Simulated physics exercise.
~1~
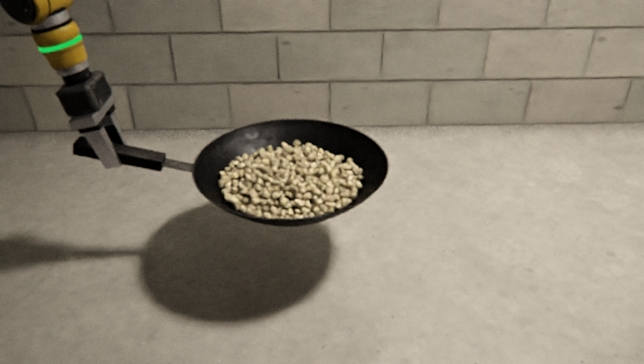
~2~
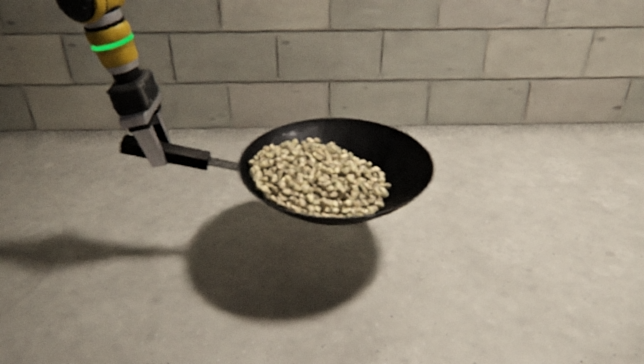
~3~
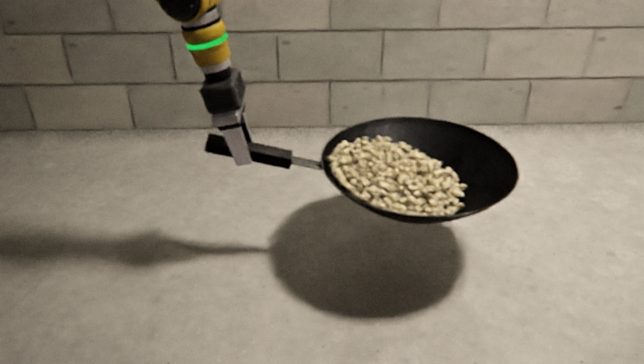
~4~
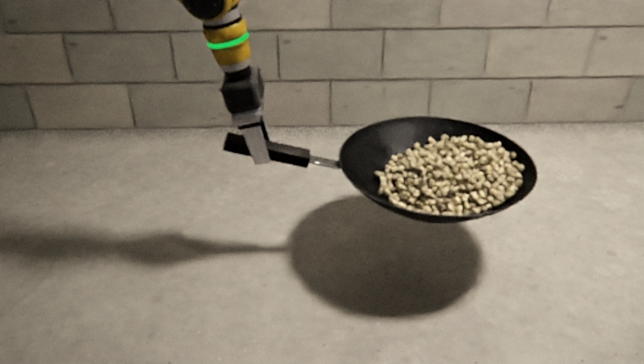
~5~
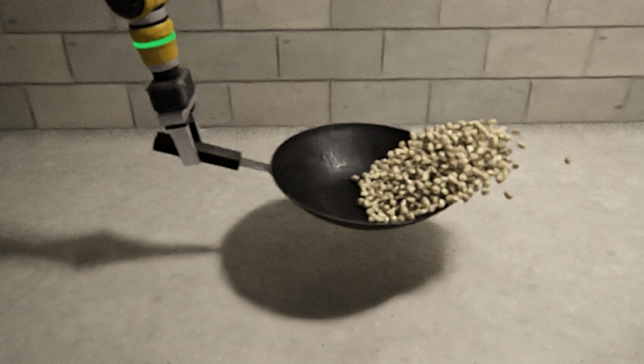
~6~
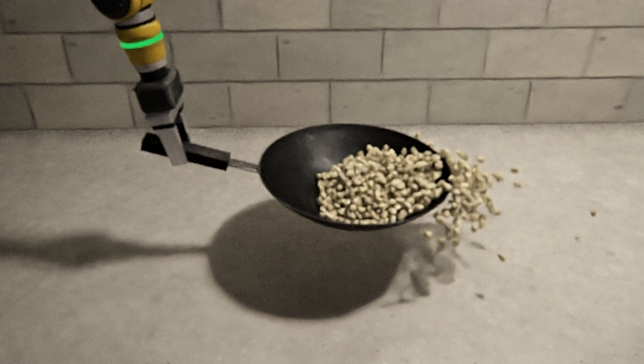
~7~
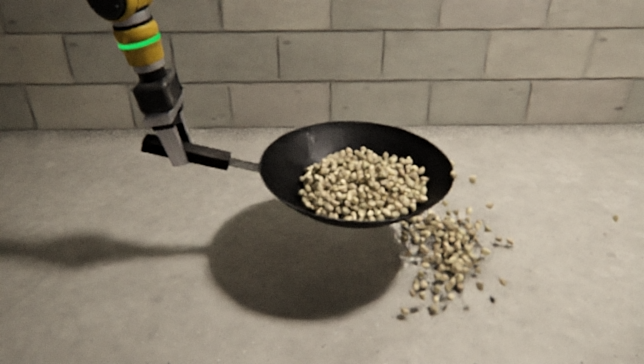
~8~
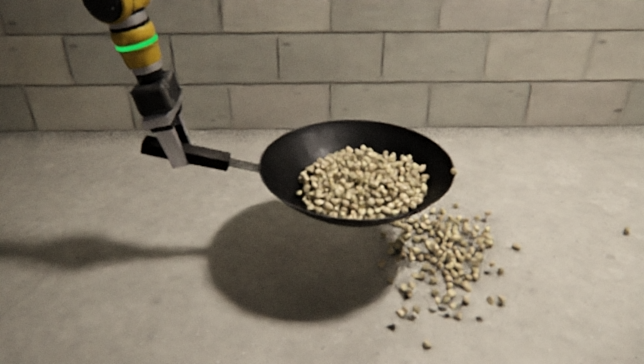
Over a pale floor beside a block wall, a robot arm carried a black wok of dried beans to the right, then jerked it back left, sending some beans flying over the far rim and leaving them scattered below while most stayed in the wok.
